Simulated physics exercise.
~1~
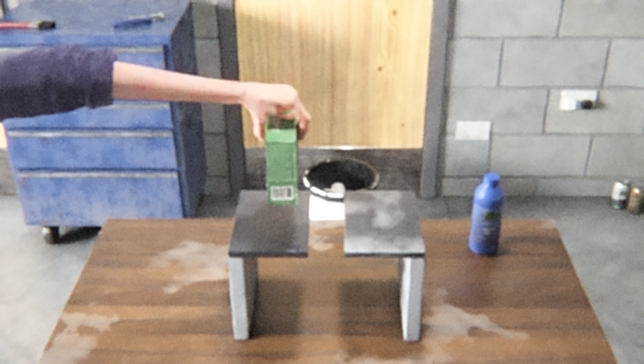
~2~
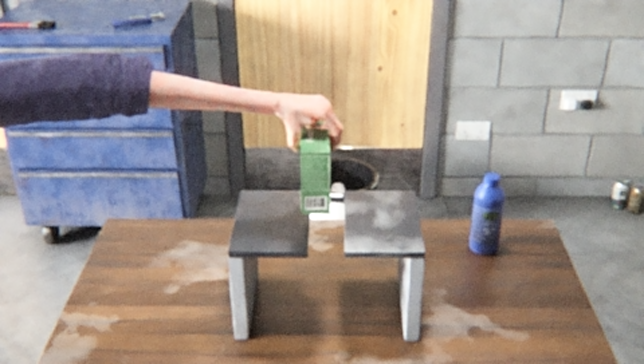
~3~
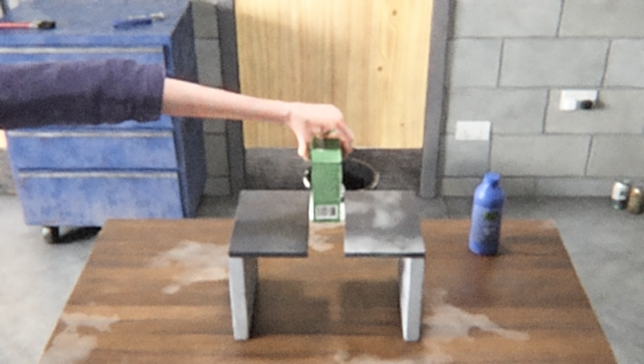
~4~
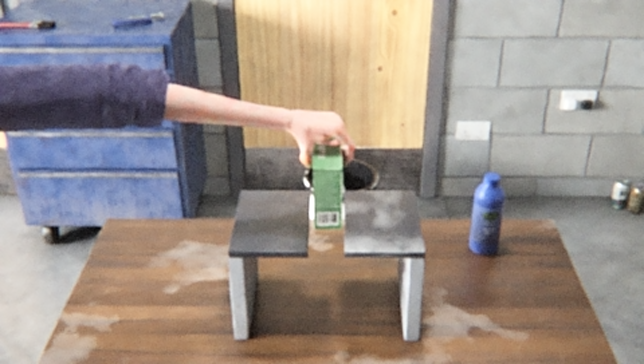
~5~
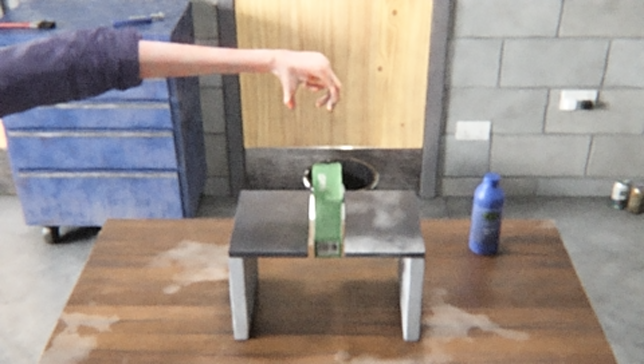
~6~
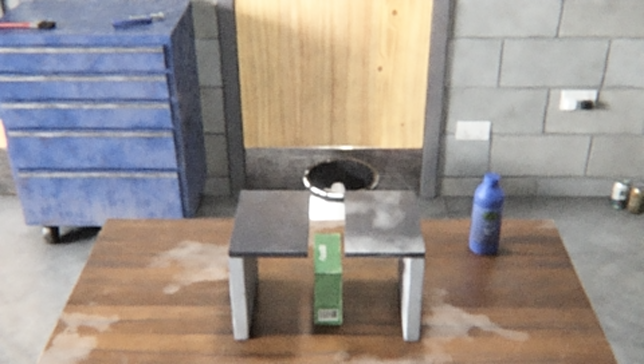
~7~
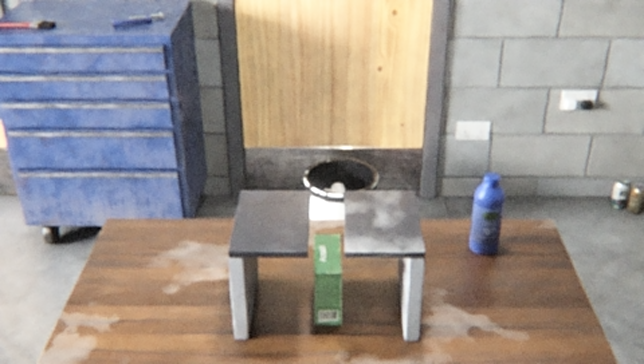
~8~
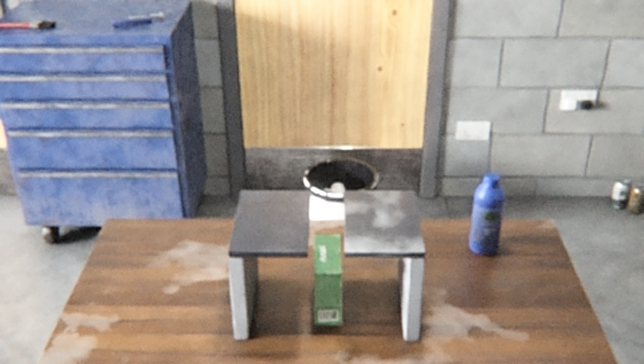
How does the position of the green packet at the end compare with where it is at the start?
At the start the green packet is held up over the left ledge. By the end it is lower and a little farther right, standing upright down between the two ledges.
